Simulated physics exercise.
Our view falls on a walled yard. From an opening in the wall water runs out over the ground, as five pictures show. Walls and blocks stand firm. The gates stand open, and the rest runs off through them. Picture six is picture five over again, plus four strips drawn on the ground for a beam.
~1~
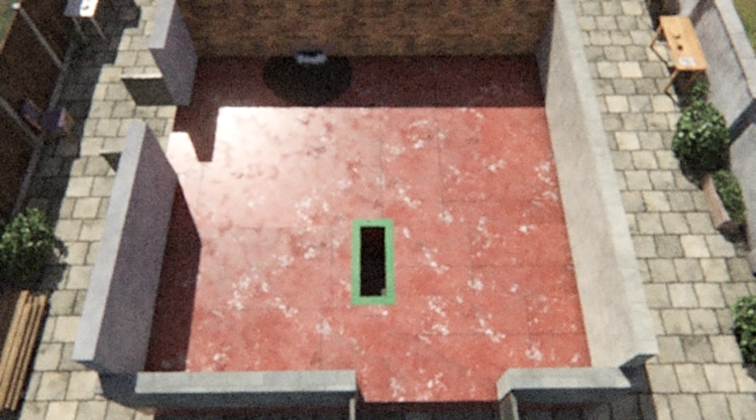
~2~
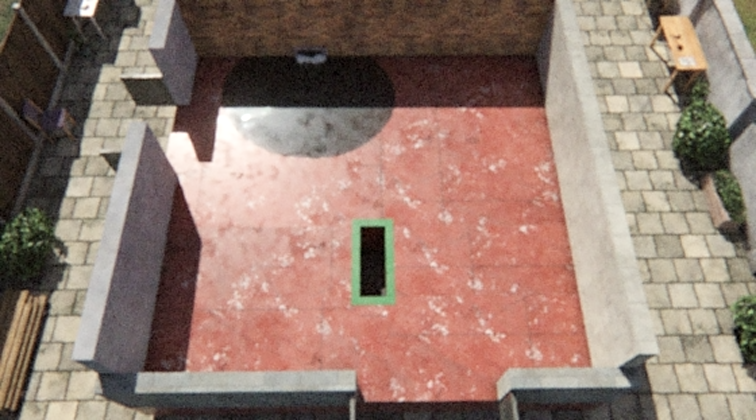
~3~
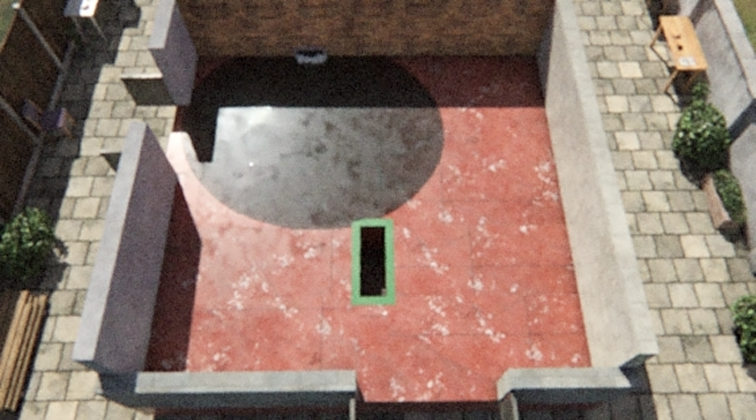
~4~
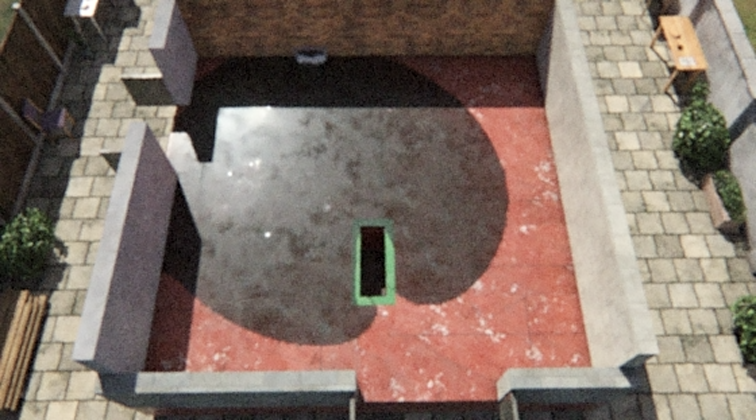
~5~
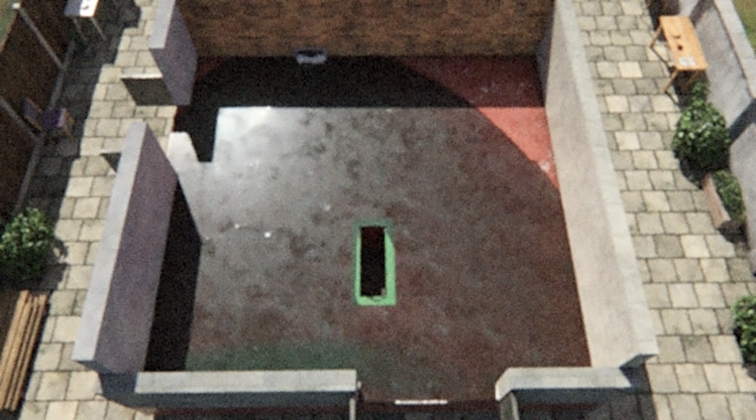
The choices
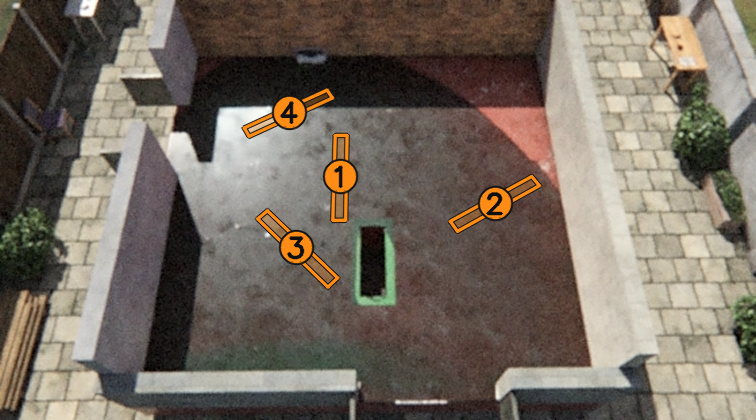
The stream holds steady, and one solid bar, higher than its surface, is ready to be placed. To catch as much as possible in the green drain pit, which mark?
Spot 3.
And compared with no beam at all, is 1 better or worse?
Worse.
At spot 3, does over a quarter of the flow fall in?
Yes.
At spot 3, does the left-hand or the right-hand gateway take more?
The right gate.
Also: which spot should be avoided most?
That would be 4.
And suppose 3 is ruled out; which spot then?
2 it is.
In orange, 1 from (339, 220) to (341, 135); 2 from (453, 226) to (535, 181); 3 from (262, 214) to (332, 282); 4 from (246, 132) to (329, 94).
With 1, about 13 % of the stream goes into the green drain pit, about 87 % out by the gates.
With 2, about 22 % of the stream goes into the green drain pit, about 78 % out by the gates.
With 3, about 35 % of the stream goes into the green drain pit, about 65 % out by the gates.
With 4, about 6 % of the stream goes into the green drain pit, about 94 % out by the gates.
